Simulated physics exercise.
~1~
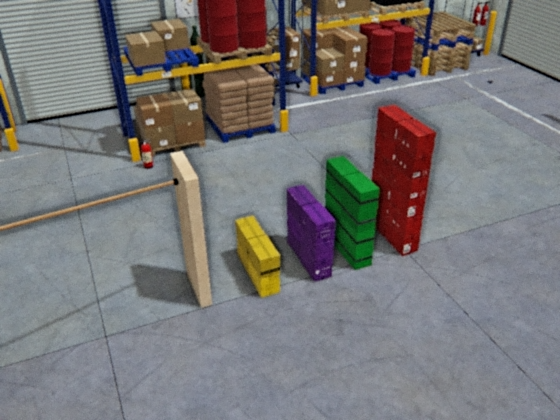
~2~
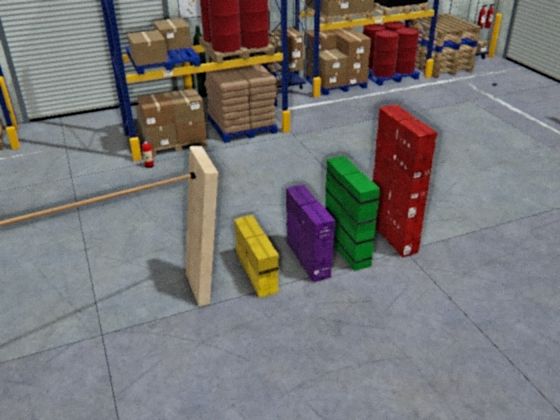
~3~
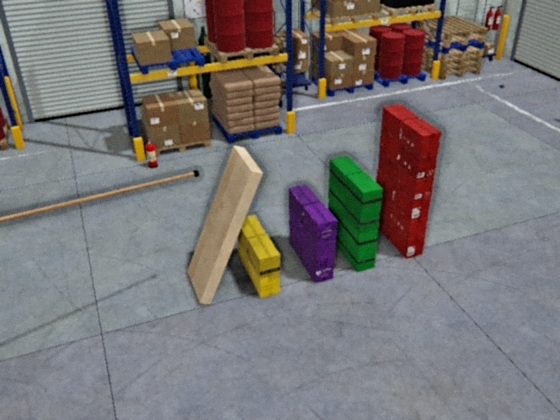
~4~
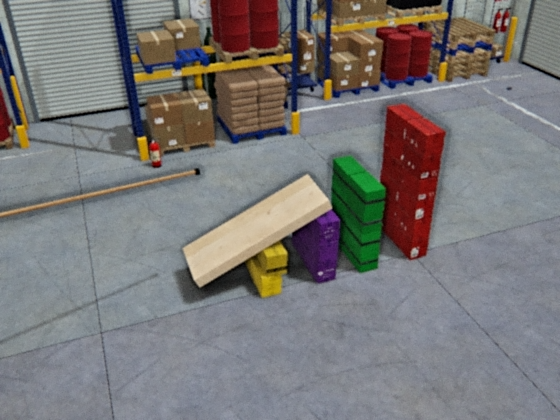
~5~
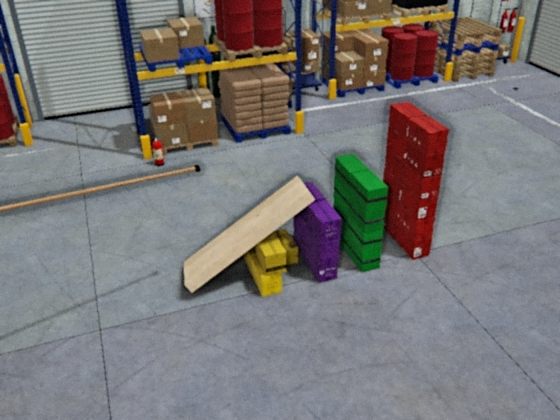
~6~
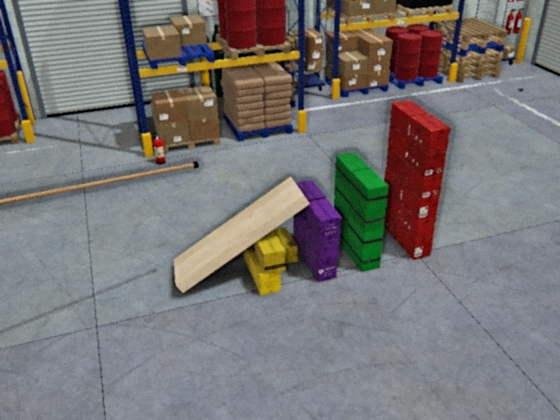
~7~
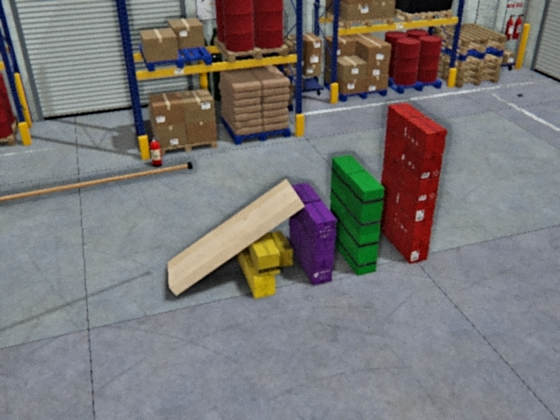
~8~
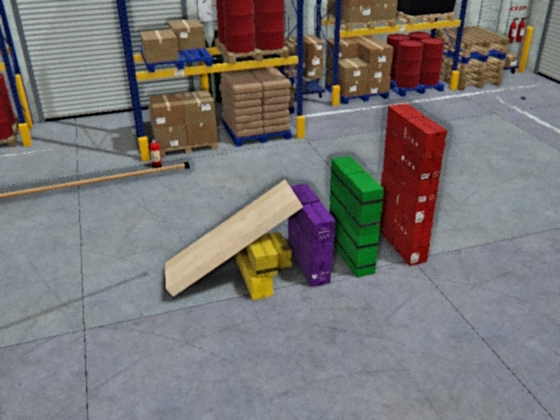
A tall wooden board was pushed over by a long pole and toppled right onto the short yellow stack, knocking its top askew, then slid back slightly and settled slanted against the purple stack, while the purple, green and red stacks stayed standing.
